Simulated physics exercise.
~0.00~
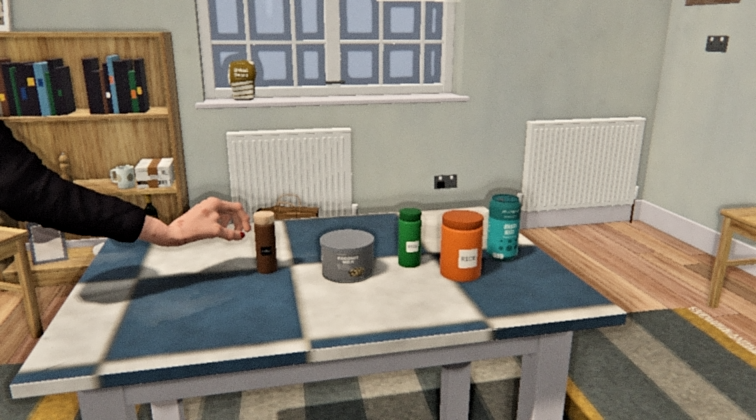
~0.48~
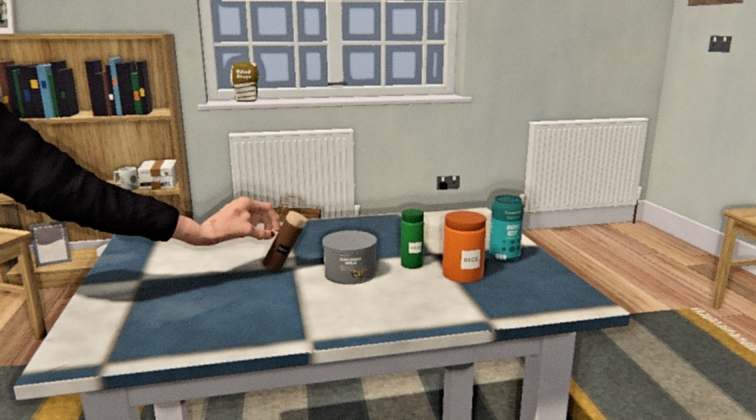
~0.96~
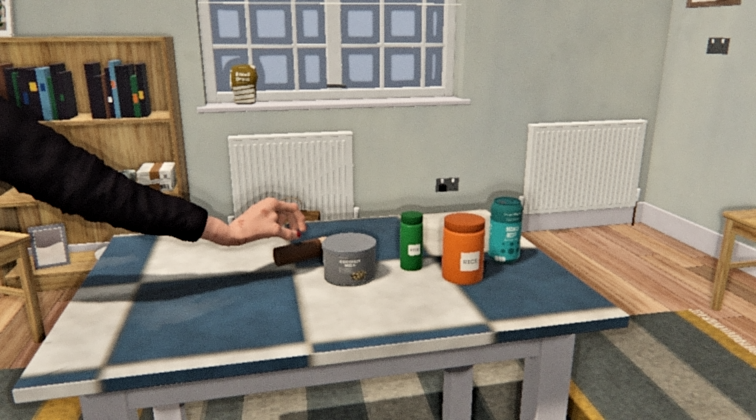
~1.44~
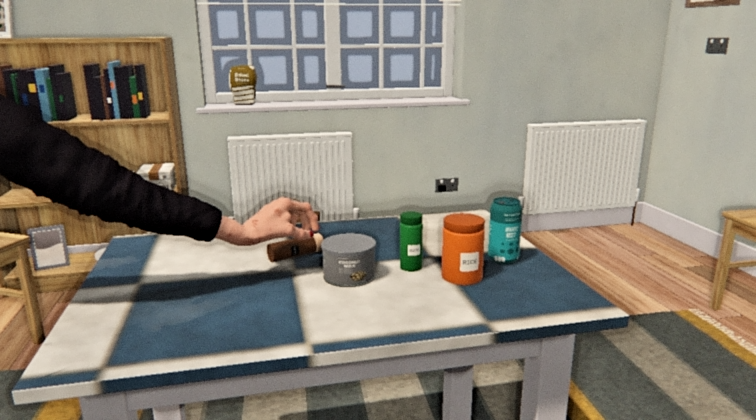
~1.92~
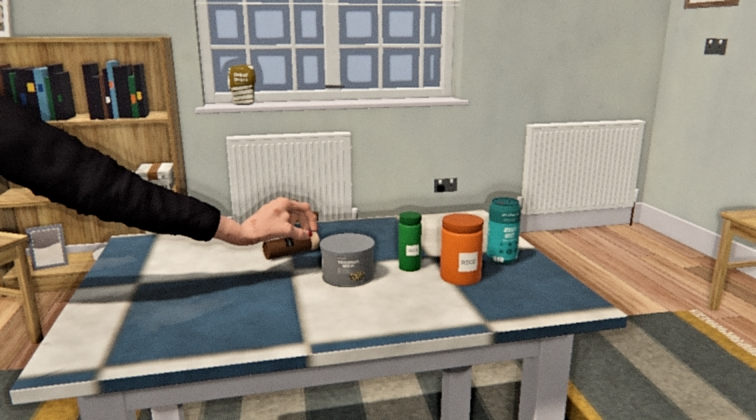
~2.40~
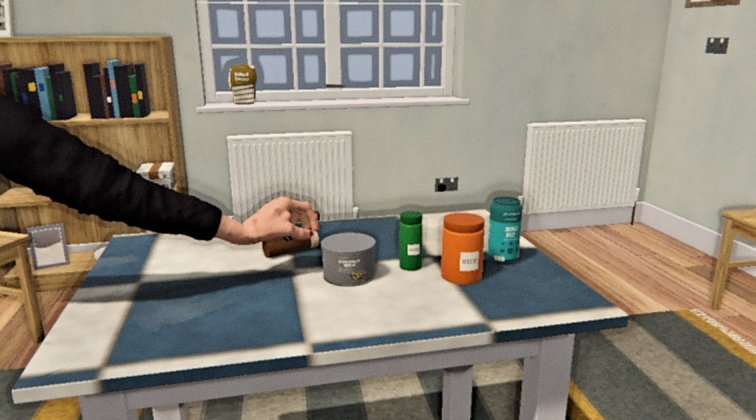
A hand pushed a brown shaker to the right on a checkered table, tipping it onto its side, where it rolled slightly back and ended up lying by the fingers, while the grey tub, orange jar and other containers stayed put.
